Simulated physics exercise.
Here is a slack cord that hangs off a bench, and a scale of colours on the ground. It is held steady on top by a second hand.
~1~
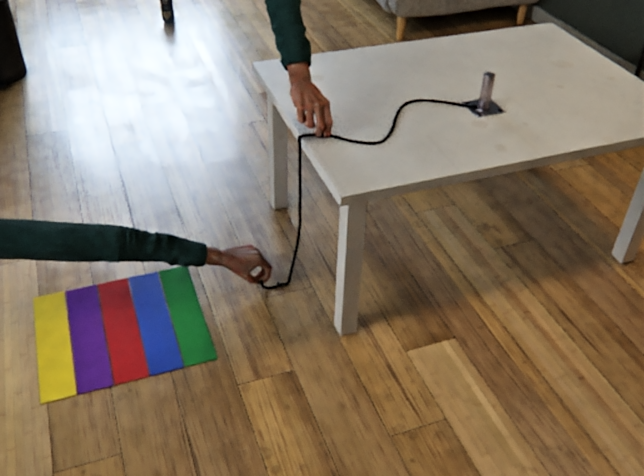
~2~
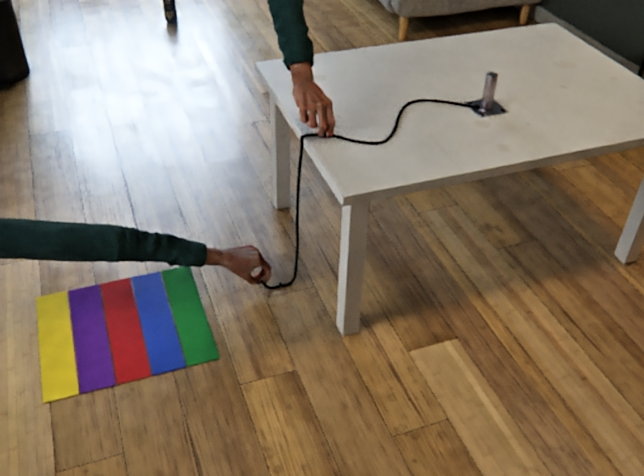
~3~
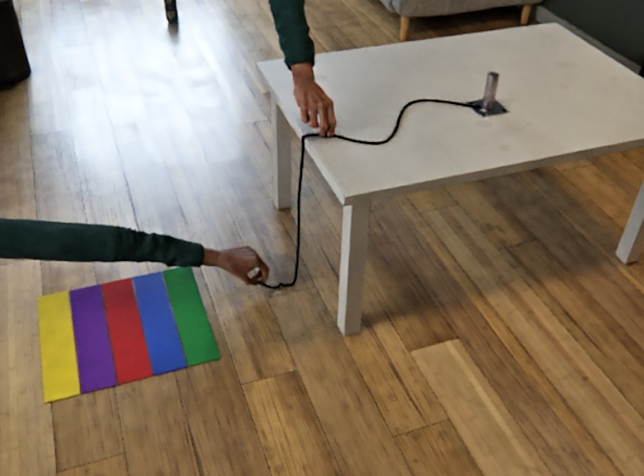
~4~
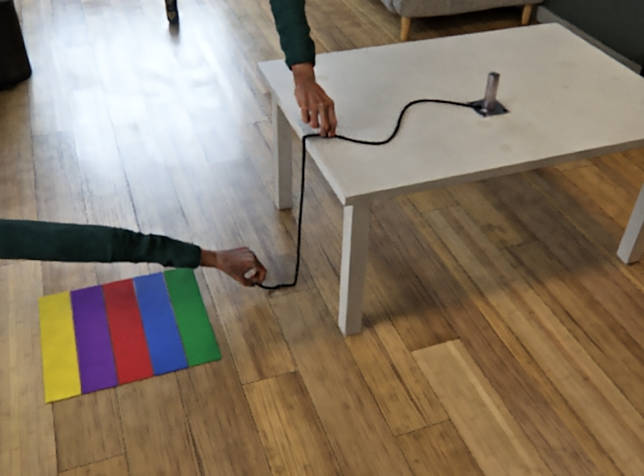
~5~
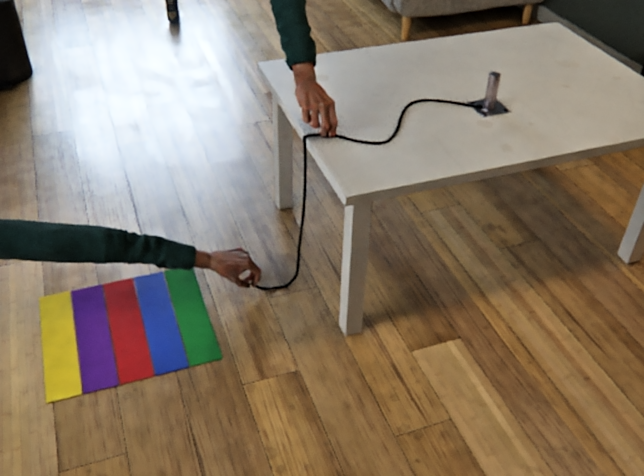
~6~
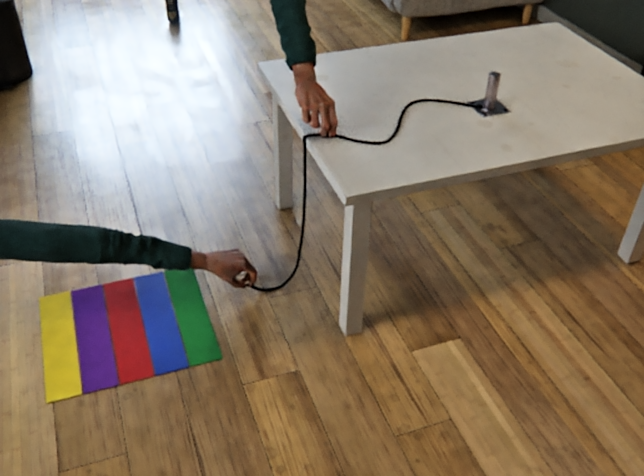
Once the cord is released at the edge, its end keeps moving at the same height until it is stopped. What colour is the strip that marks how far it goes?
That strip is purple.
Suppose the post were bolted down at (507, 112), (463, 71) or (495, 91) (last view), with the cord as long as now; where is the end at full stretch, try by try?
It works out at around (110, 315), (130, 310) and (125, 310) for the three tries.
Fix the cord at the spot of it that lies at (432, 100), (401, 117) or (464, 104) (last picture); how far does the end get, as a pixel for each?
The three spots are (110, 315), (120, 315) and (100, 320), in that order.
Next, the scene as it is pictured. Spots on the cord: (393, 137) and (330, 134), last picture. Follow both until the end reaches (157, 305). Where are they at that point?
(347, 128) and (300, 164).
Soon after, end near (156, 305); over blue.
After that, end near (117, 314); over red.
At the stop, end near (94, 319); over purple. Over purple.
